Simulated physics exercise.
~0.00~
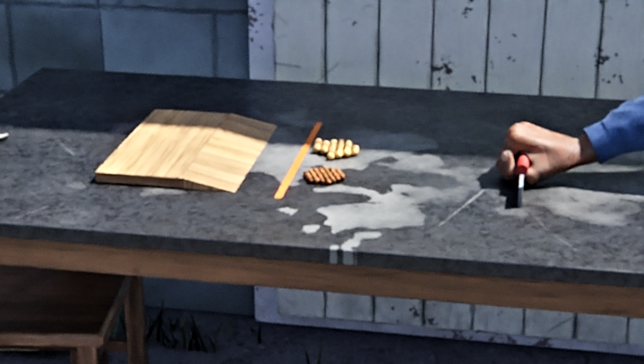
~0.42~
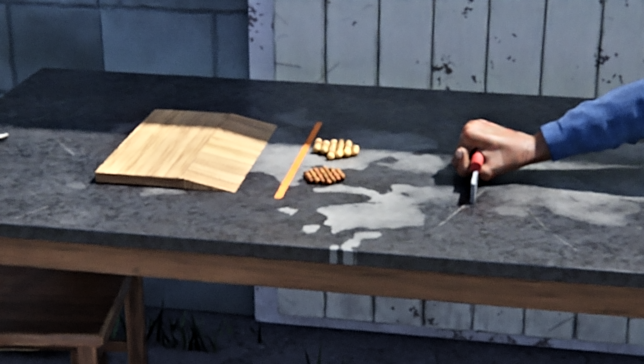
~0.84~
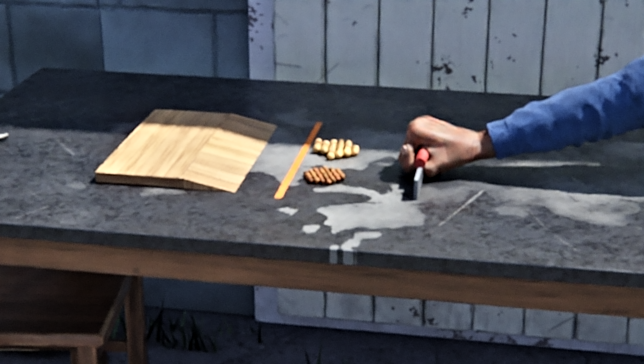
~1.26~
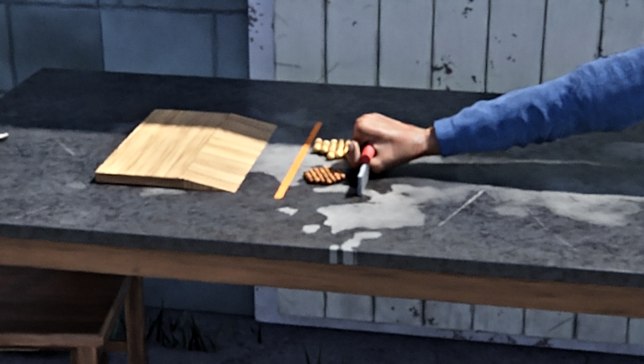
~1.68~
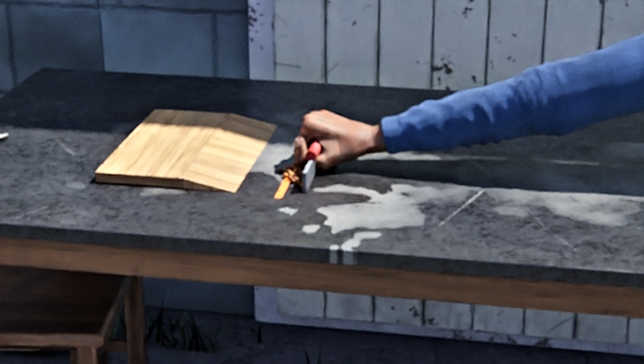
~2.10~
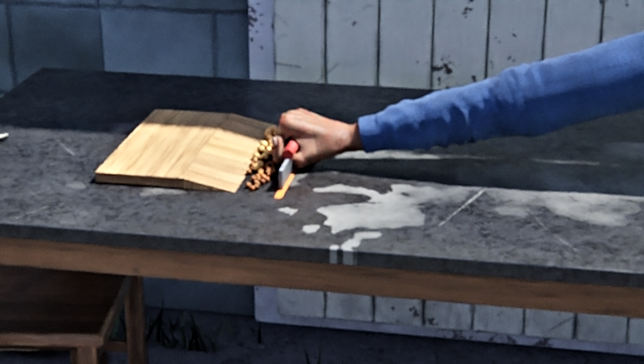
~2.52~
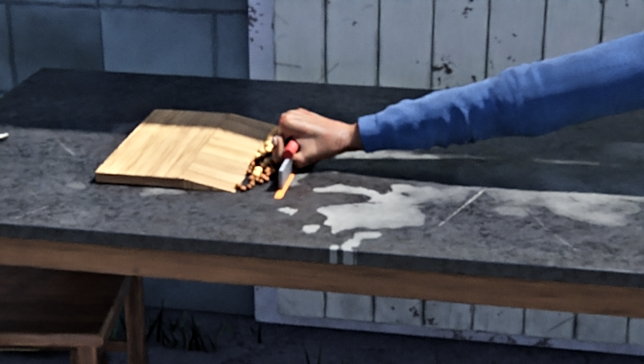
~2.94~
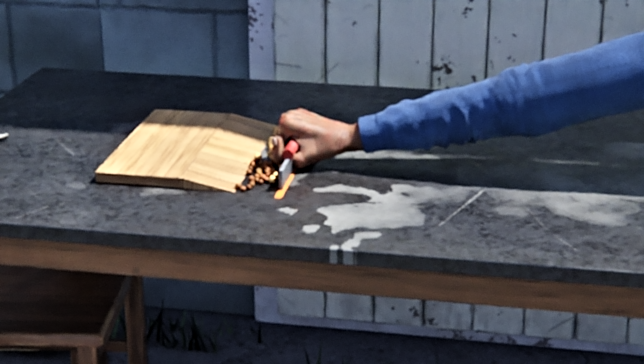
A hand in a blue sleeve, gripping a red-handled scraper, slides leftward across a dark, pale-stained tabletop, seen from a fixed, slightly raised view before a whitish plank wall. Toward the left lies a low wooden ramp, with a strip of orange tape before it and two small clusters of pieces, one yellowish and one reddish-brown, just right of the tape. The scraper reaches both clusters and shoves them over the tape, bunching them against the ramp's near edge. It stops at the tape, and the pieces settle in a mixed heap at the ramp's foot, none reaching the top.
